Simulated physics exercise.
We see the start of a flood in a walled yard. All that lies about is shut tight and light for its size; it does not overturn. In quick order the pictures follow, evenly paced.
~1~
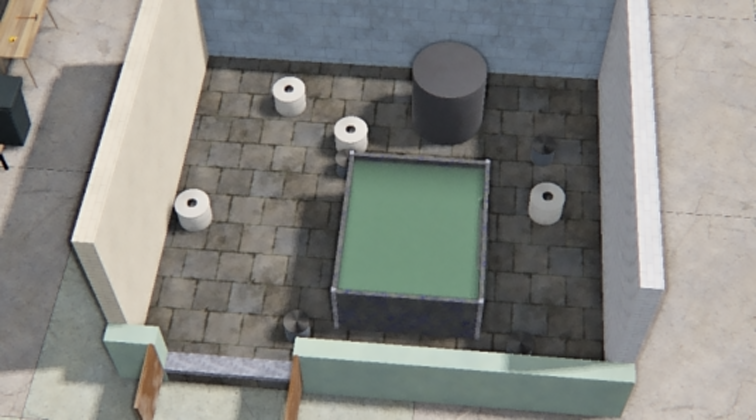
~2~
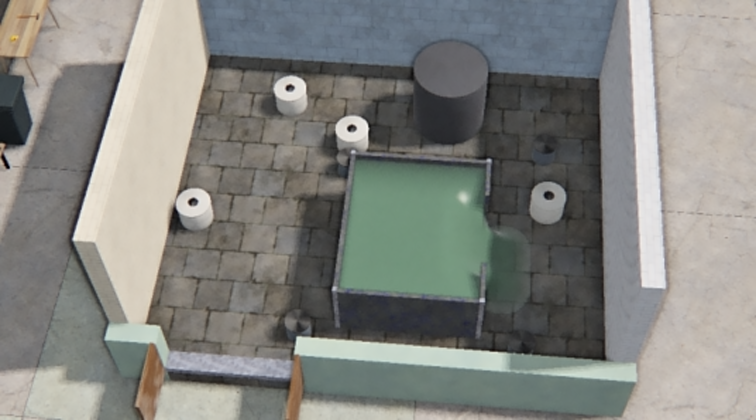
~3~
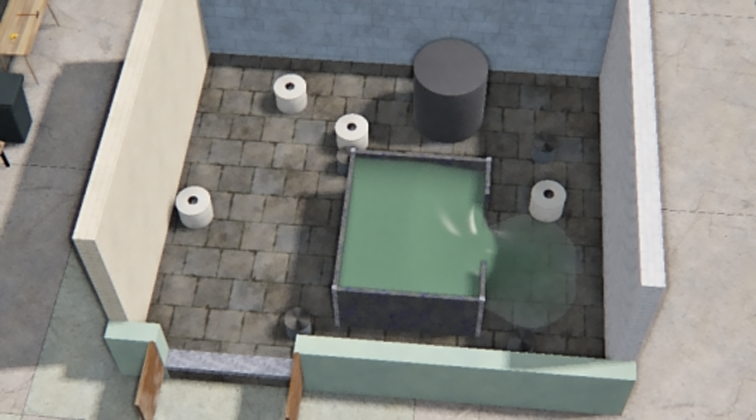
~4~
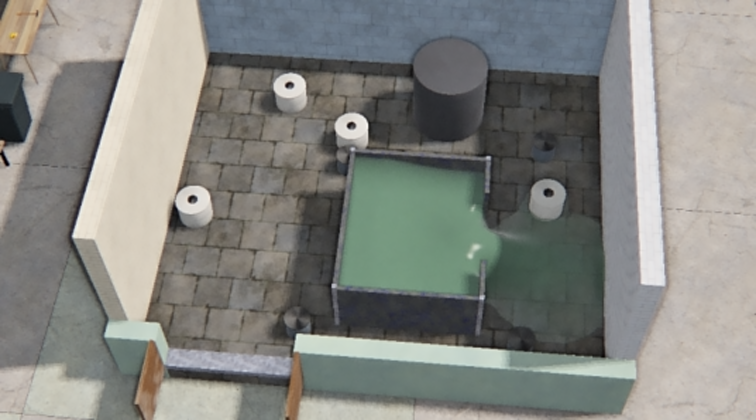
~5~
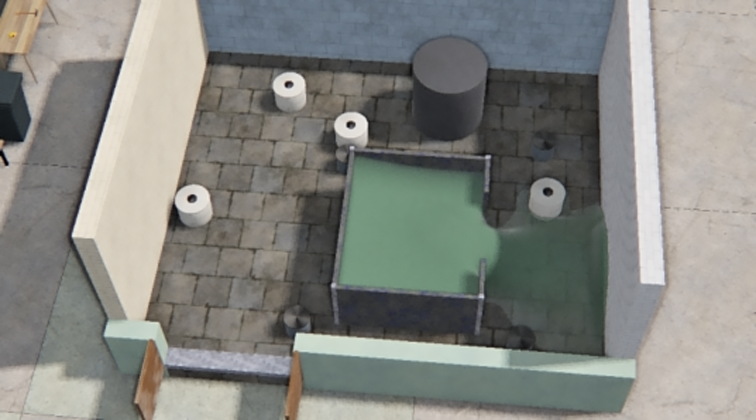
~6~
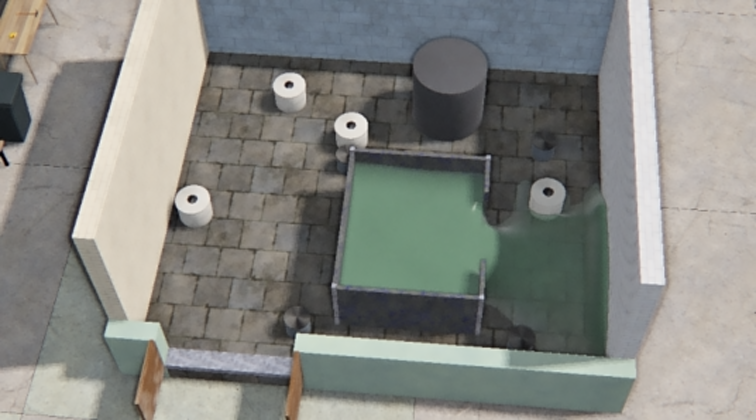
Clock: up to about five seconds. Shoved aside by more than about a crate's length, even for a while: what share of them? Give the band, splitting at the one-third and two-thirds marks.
The share lands in the middle band, from one to two thirds.
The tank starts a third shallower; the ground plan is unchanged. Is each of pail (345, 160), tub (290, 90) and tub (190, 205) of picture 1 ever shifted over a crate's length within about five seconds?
As listed: Short of that, under that, short of that.
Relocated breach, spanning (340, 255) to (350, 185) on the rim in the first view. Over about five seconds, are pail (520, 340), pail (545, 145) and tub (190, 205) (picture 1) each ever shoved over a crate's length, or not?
Taking them one at a time, the first not displaced that far, the second not displaced that far and the third gets shoved clear.
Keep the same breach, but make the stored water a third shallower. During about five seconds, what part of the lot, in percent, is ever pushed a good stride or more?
Roughly 40 in a hundred.
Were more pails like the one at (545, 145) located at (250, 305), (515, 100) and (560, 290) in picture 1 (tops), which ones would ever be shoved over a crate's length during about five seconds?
In that order: That far or more, moved that far, pushed that far.
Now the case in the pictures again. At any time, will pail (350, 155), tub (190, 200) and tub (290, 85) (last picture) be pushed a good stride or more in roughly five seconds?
Note, listed order - never went far / never went far / never went far.
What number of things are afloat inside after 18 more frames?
2 in all.
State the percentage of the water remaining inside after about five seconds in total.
Estimate: About 98 %.
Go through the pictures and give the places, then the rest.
The first picture shows a tub at (548, 197), on the bottom; a pail at (521, 342) rests on the ground; 0 of 8 have shifted.
The second picture shows a tub at (549, 196), on the bottom; a pail at (522, 342), on the bottom; 0 of 8 have shifted.
The third picture shows a tub at (549, 194) rests on the ground; a pail at (522, 340), on the bottom; 0 of 8 have shifted.
The fourth picture shows a tub at (549, 193) rests on the ground; a pail at (522, 339), on the bottom; 0 of 8 have shifted.
The fifth picture shows a tub at (548, 192), on the bottom; a pail at (521, 338) rests on the ground; 0 of 8 have shifted.
The sixth picture shows a tub at (548, 192), on the bottom; a pail at (521, 338) rests on the ground; 0 of 8 have shifted.
A moment on, 0 of 8 are well off their spots; 0 afloat.
Next, 3 of 8 are well off their spots; 1 afloat.
Later, 4 of 8 are well off their spots; 2 afloat.
In the end, 4 of 8 are well off their spots, and 4 have been at some point; 2 afloat.
